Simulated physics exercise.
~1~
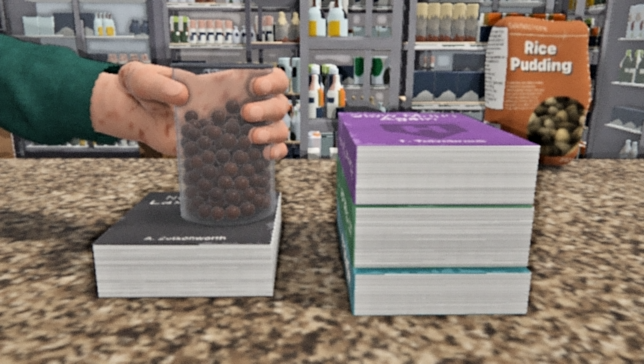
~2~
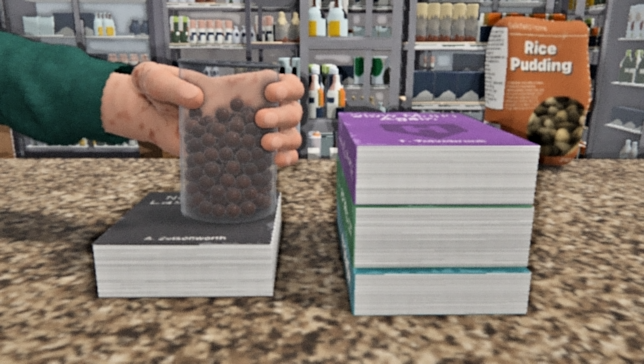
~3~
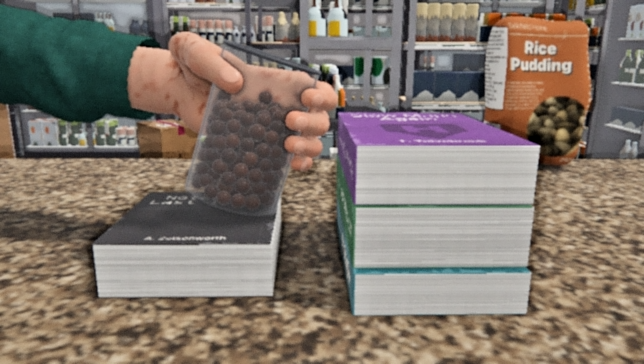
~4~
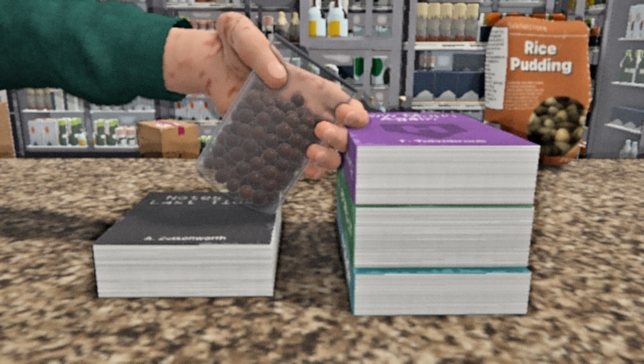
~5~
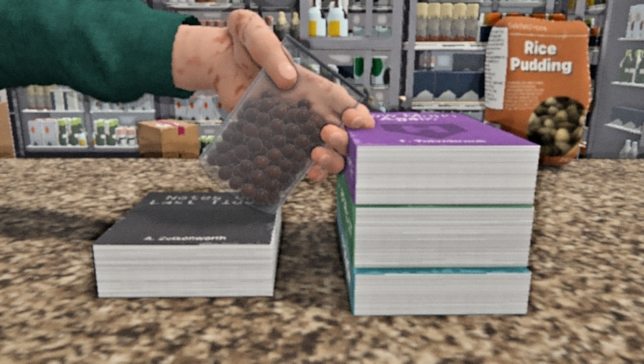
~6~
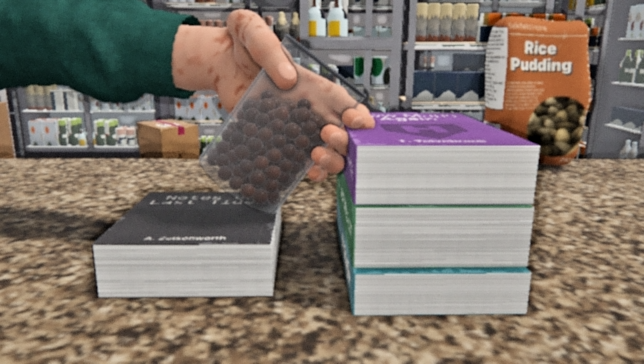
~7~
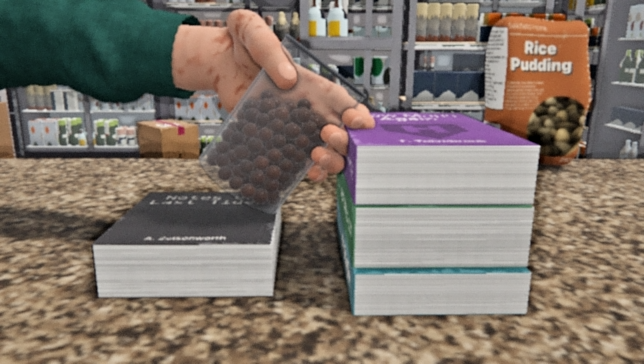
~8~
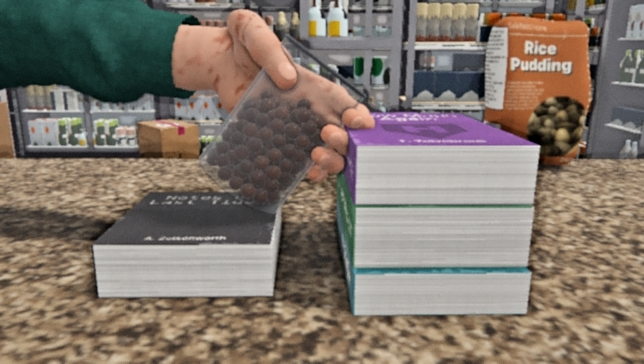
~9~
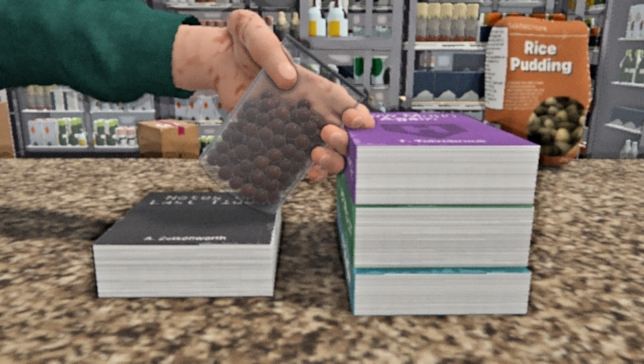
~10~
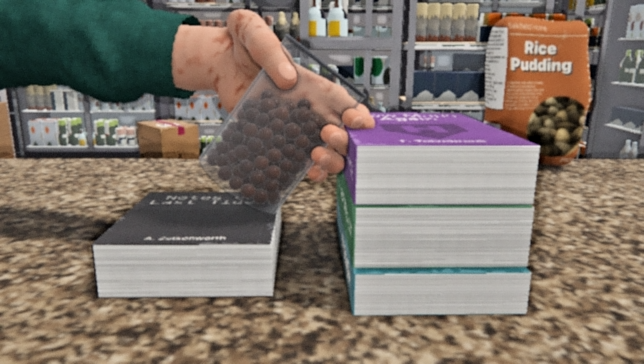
On a speckled counter, a hand tilts a glass of dark balls against stacked books, spilling none.
